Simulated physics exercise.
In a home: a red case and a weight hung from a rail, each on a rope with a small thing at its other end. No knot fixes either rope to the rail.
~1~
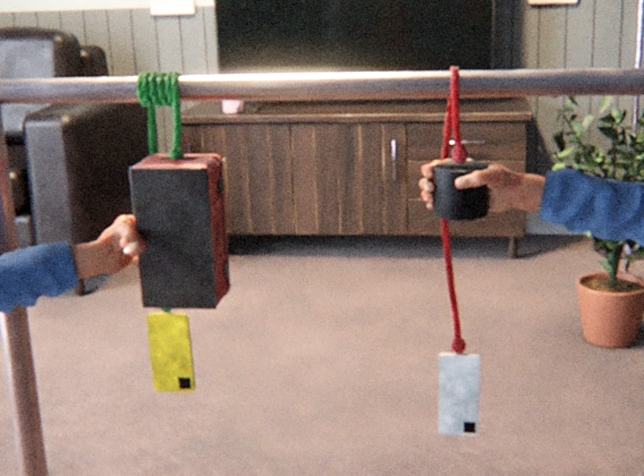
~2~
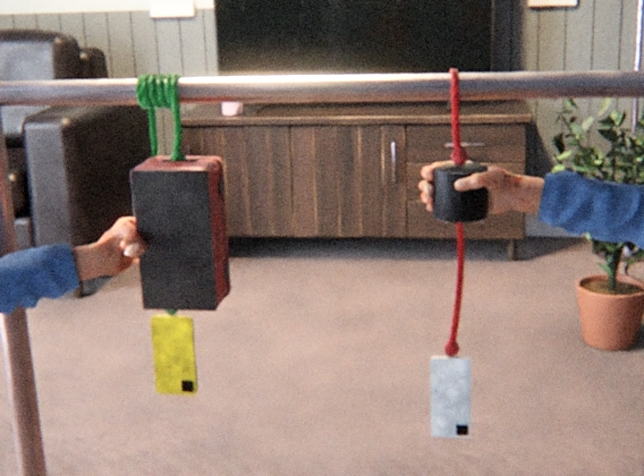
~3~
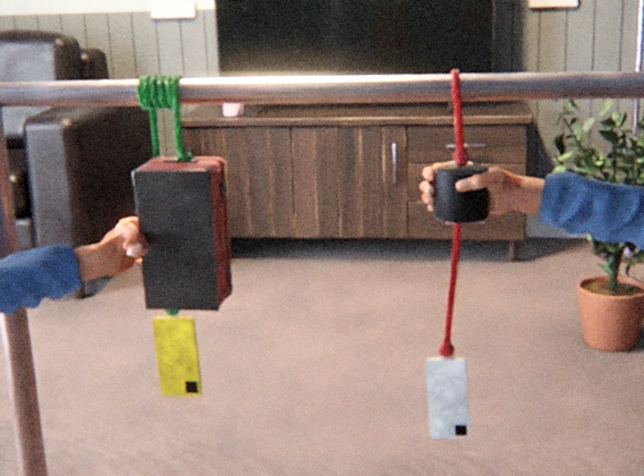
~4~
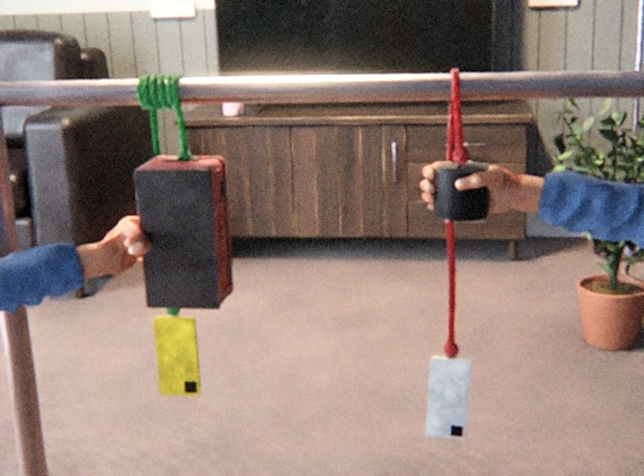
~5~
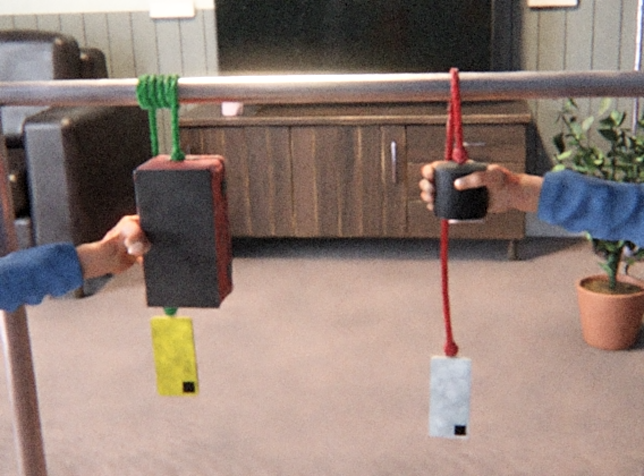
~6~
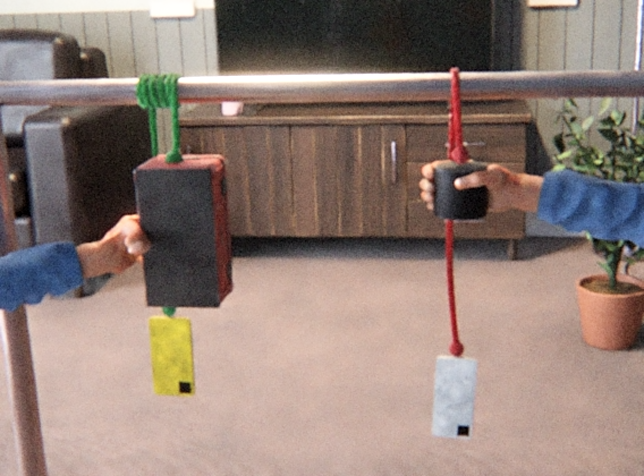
In this clip, hands hold a dark red-sided case on a green rope wound round a rail and a small black object on a red rope laid over it, while the yellow and pale tags hanging below sway slightly.
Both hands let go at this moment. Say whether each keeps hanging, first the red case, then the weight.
The red case keeps hanging. The weight does not keep hanging.
Then, 0.48 s later than the last view, red case in the air near (183, 237); weight on the floor.
Then, 0.80 s later than the last view, red case in the air near (182, 239); weight on the floor.
Finally, red case in the air near (183, 238); weight on the floor. The red case is held and the weight pulls its rope through.
